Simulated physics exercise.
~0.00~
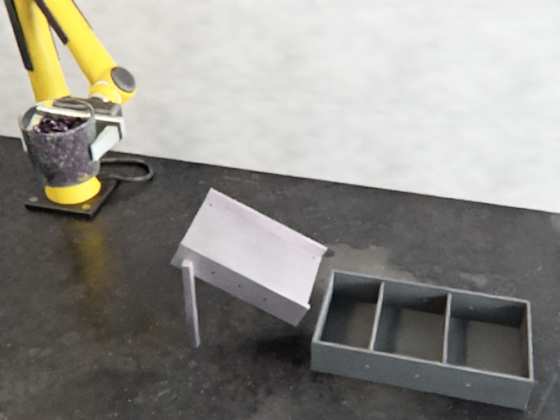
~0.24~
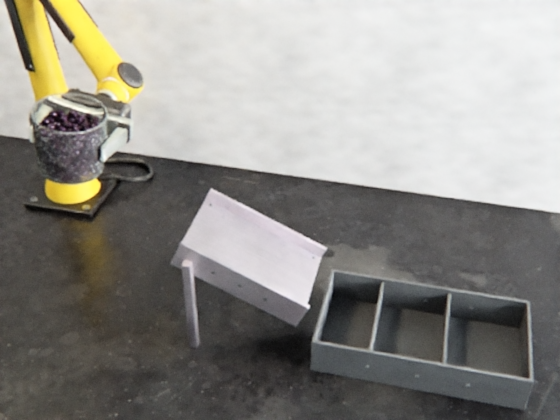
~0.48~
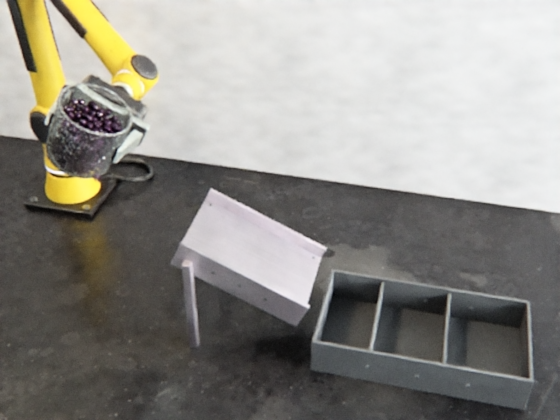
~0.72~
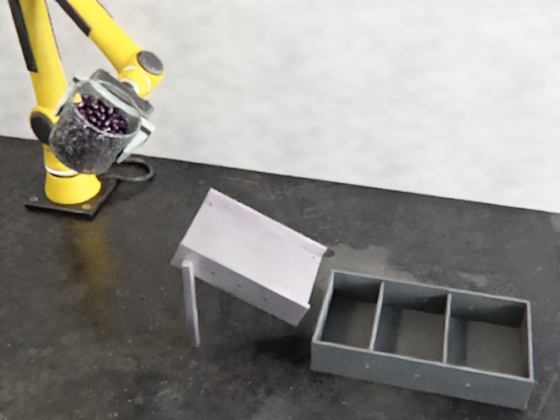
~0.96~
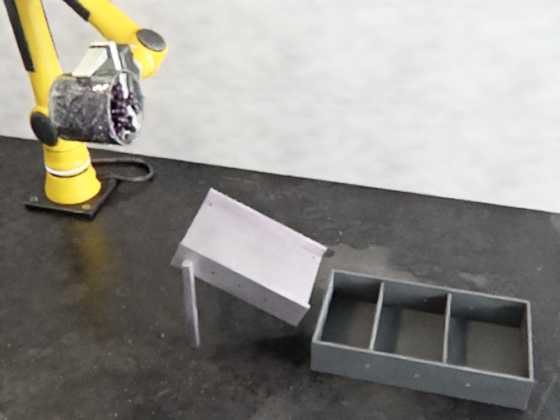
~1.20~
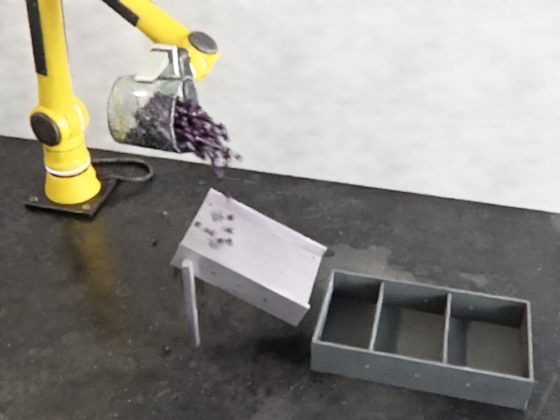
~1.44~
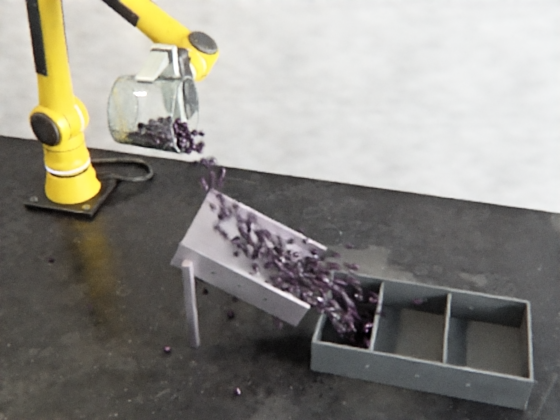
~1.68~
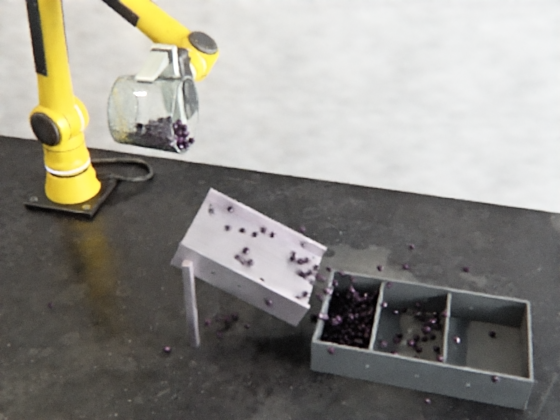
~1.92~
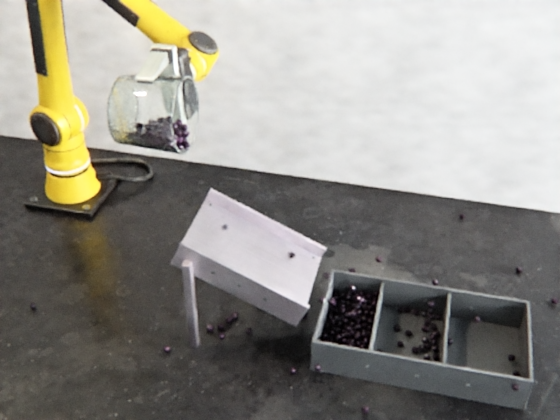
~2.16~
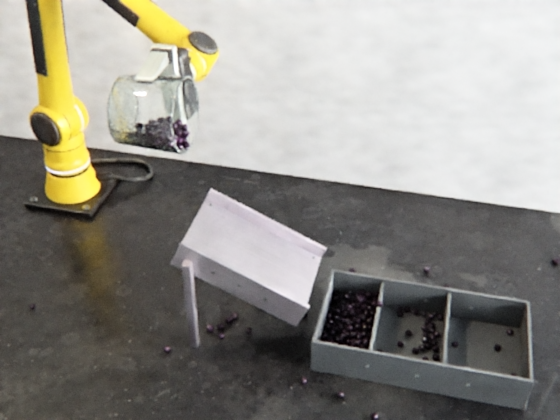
Yellow robot arm tipping a clear cup of dark beads onto a sloped chute, most landing in a divided grey box, some scattering.
